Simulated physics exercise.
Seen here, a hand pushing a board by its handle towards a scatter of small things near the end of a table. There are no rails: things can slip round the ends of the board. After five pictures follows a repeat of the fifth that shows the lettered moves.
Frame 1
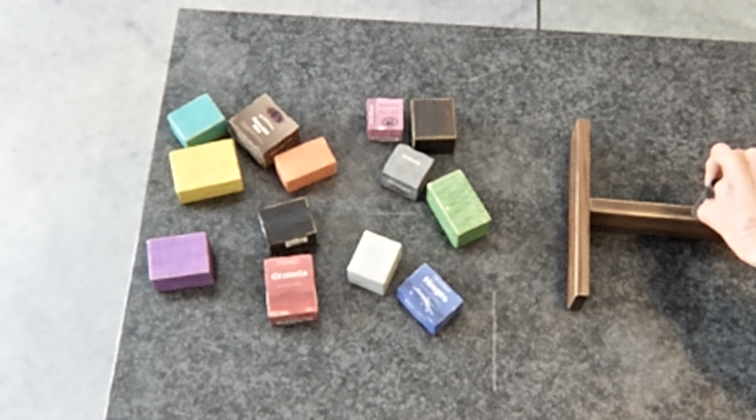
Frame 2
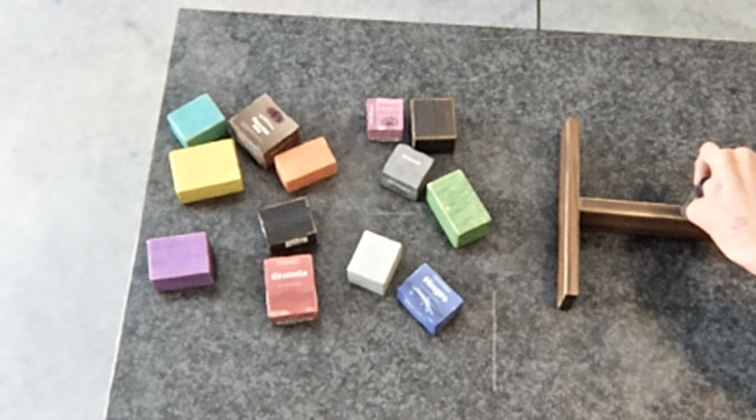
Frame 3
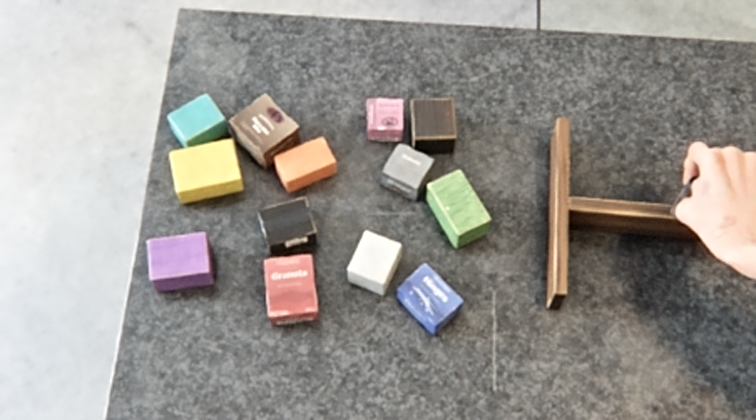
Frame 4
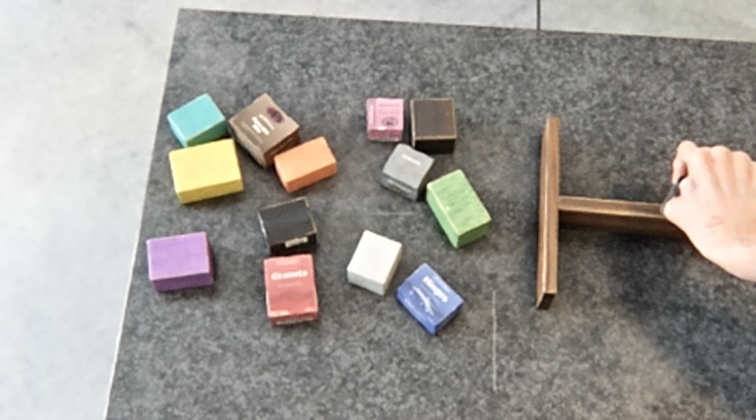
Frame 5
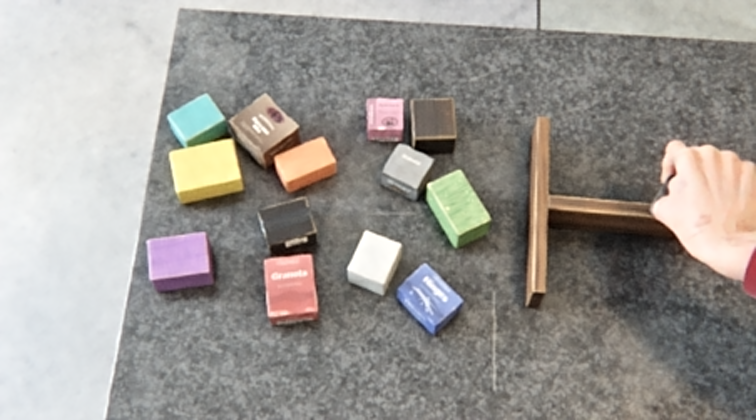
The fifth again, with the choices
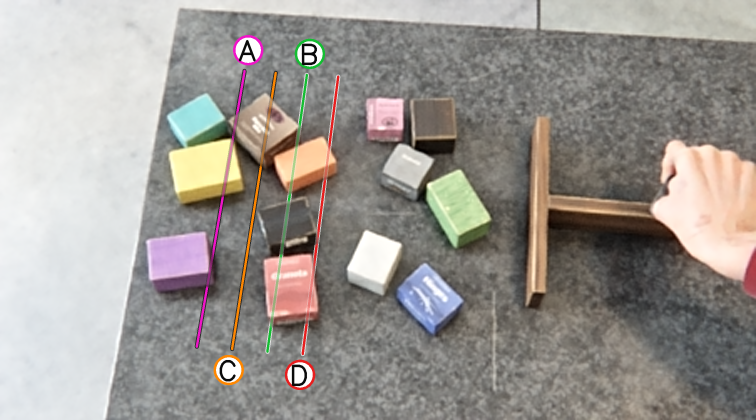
The footage shows a hand holding the handle of a T-shaped wooden board on a dark speckled surface, sliding it slowly a short way left towards scattered colourful blocks and small boxes, which stay still and untouched.
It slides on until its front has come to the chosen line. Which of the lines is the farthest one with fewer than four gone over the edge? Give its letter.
It can go as far as A.
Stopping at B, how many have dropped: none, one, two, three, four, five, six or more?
By then, none.
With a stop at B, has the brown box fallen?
By then, no.
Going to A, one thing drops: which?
It is the yellow block.
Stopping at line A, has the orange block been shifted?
Yes.
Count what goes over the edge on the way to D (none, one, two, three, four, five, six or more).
By then, none.
On the marked copy, A at (222, 200); B at (288, 205); C at (255, 202); D at (322, 207).
Following A. Soon after the start, board (425, 194); blue box (396, 317); pink packet (365, 116).
Later, board (311, 186); turquoise block (187, 118); yellow block (186, 169).
In the end, board (222, 181); yellow block over the edge; purple block (135, 269); one fallen.
As for the rest, B is within the limit but short; C is within the limit but short; D is within the limit but short.
